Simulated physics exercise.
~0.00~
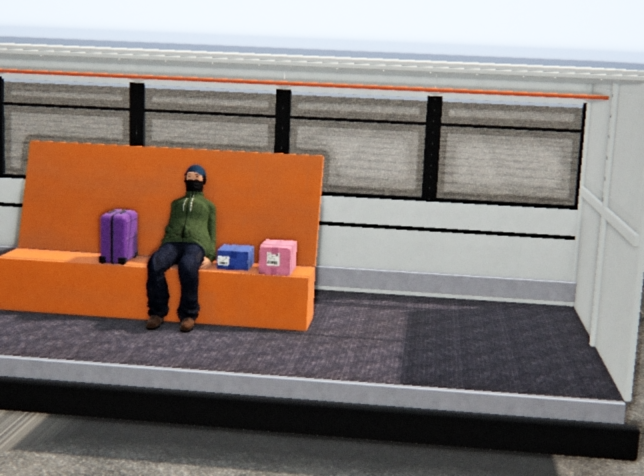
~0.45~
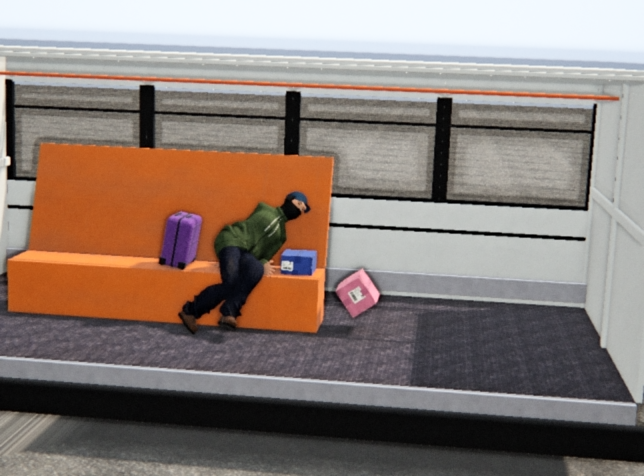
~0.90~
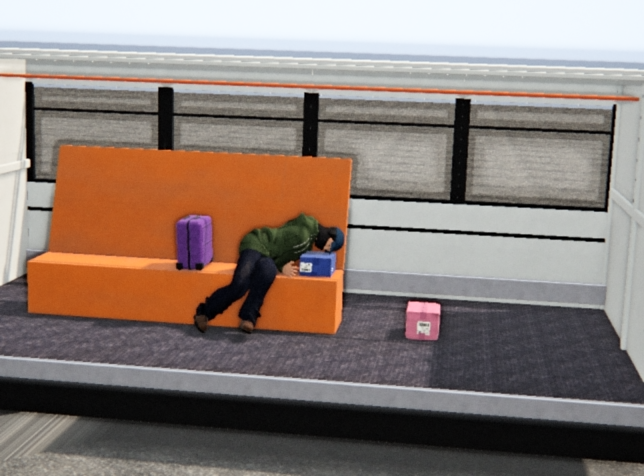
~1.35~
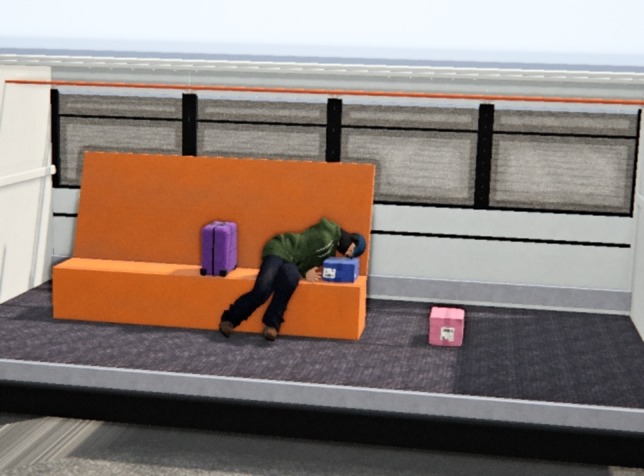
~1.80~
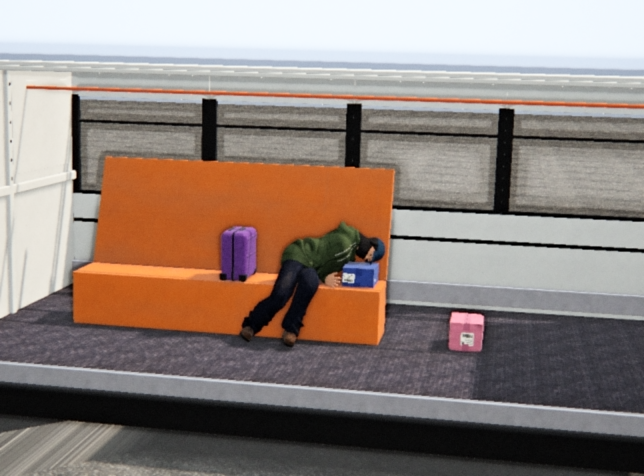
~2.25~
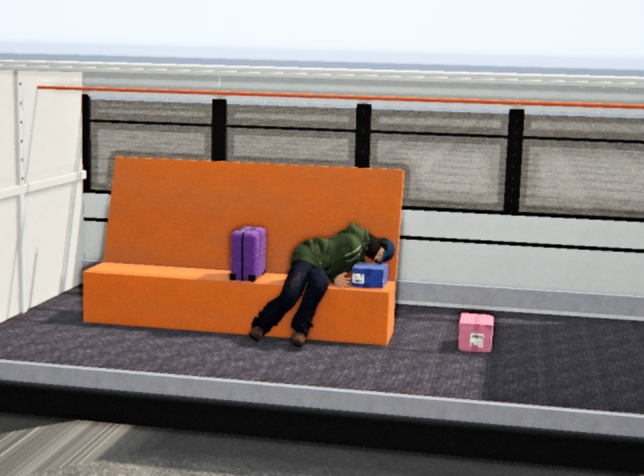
An open-sided shuttle compartment with an orange side bench and a dark floor is seen from outside, slightly above. A passenger in a green jacket, dark trousers and a dark cap sits slumped on the bench, a purple case to the left, a blue carton and a pink holdall to the right. The passenger topples sideways to the right, while the pink holdall tips off the bench end. It rolls over onto the floor and stops further right. The passenger ends folded over beside the blue carton, hips still on the seat, with the carton and upright purple case still on the bench.
